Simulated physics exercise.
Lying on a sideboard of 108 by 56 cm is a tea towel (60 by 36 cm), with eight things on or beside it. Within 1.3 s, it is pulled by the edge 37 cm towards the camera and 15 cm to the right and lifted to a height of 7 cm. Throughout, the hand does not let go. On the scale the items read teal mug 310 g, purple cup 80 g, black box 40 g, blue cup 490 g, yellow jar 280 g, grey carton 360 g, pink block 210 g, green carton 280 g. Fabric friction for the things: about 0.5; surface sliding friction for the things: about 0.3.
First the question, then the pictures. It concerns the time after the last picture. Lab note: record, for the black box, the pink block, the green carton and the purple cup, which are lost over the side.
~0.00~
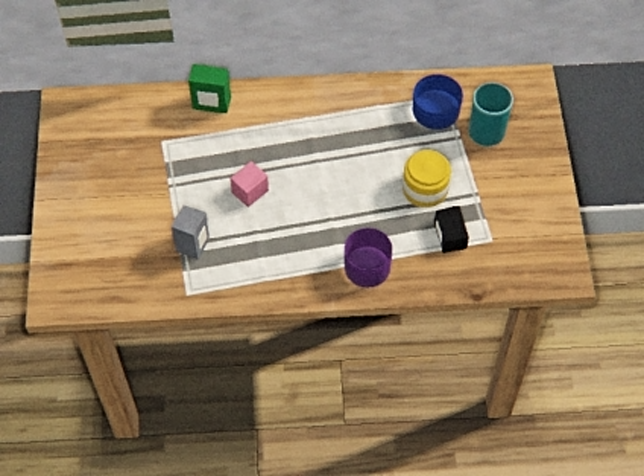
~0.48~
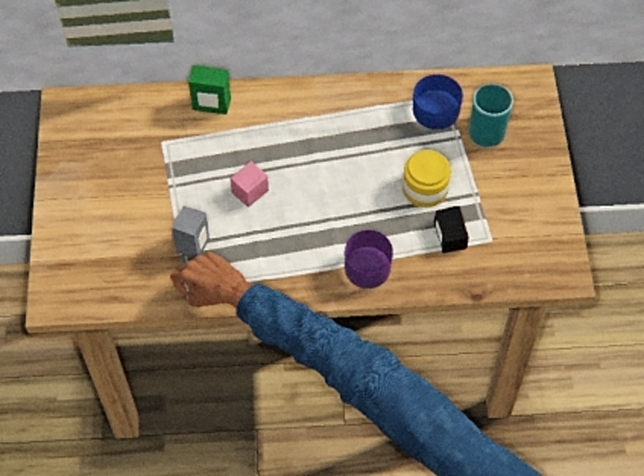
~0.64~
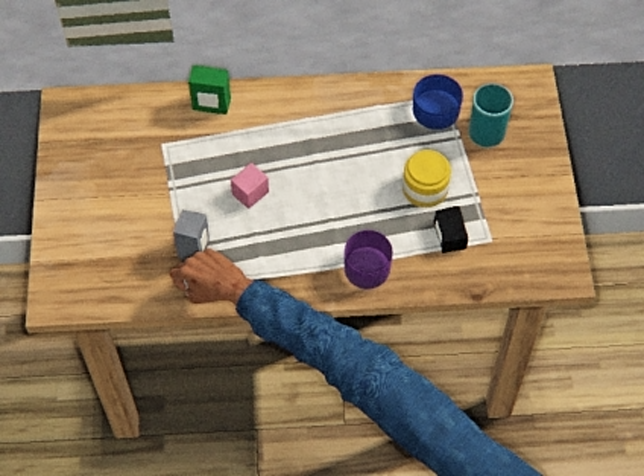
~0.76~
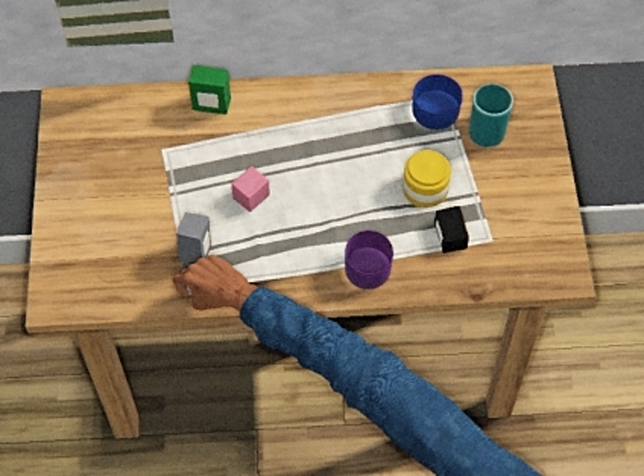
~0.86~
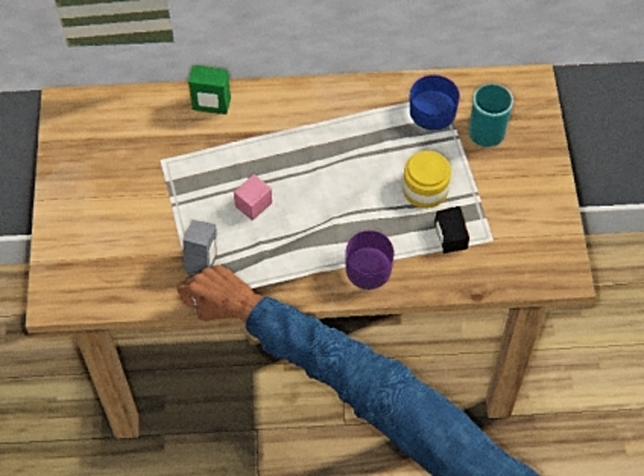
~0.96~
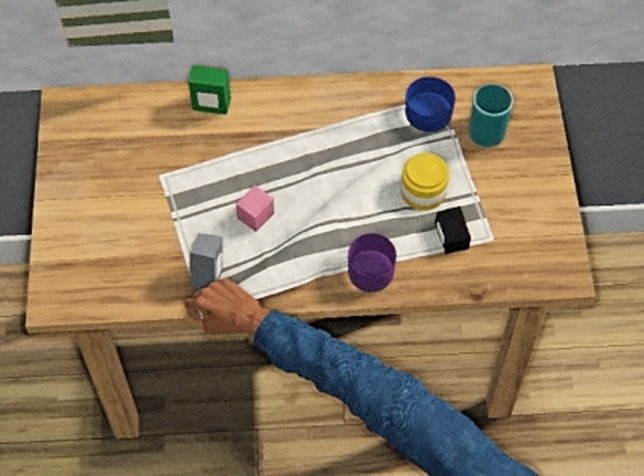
Recorded: Black box left on top; pink block lost over the side; green carton left on top; purple cup lost over the side.
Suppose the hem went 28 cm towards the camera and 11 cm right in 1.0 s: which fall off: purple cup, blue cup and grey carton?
Outcome: Purple cup leaves the top; blue cup is still there; grey carton leaves the top.
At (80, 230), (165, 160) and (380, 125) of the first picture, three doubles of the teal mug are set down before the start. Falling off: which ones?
Going through the three spots as listed: Holds its spot, ends up off the top and holds its spot.
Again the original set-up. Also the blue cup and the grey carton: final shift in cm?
About: Blue cup 25 cm, grey carton off the top.
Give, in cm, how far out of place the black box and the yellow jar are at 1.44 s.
Shift - black box 4 cm, yellow jar 10 cm.
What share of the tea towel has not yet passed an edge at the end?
I'd estimate close to 45 per cent.
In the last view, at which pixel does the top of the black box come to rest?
It stops around pixel (452, 269).
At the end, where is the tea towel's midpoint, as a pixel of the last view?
Centre in the last view: Approx. (335, 314).
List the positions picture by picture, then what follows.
The first frame shows black box (452, 223); pink block (249, 177); green carton (208, 74); purple cup (368, 249); tea towel corners (187, 295) (162, 142) (492, 241).
The second frame shows tea towel corners (162, 143) (492, 241); grip (186, 291).
The third frame shows grey carton (189, 223); tea towel corners (162, 145) (492, 241); grip (186, 288).
The fourth frame shows pink block (250, 182); grey carton (192, 226); tea towel corners (162, 150) (492, 241); grip (189, 294).
The fifth frame shows blue cup (435, 95); pink block (252, 190); grey carton (198, 235); tea towel corners (161, 161) (493, 241); grip (194, 304).
The sixth frame shows black box (454, 224); pink block (255, 201); green carton (208, 75); purple cup (372, 254); tea towel corners (159, 176) (494, 240); grip (200, 318).
At 1.2 s, 90 % of the tea towel is still over the top; pink block 15 cm off its start, purple cup 7 cm off its start, black box 1 cm off its start.
At 1.4 s, 70 % of the tea towel is still over the top; pink block 28 cm off its start, purple cup 13 cm off its start, black box 5 cm off its start.
At 1.7 s, 50 % of the tea towel is still over the top; pink block over the edge, purple cup over the edge, black box 8 cm off its start at (453, 262).
At 1.9 s, 45 % of the tea towel is still over the top; pink block over the edge, purple cup over the edge, black box 10 cm off its start.
At 3.5 s, 45 % of the tea towel is still over the top; pink block over the edge, purple cup over the edge, black box 10 cm off its start at (452, 269), green carton 0 cm off its start at (208, 75).
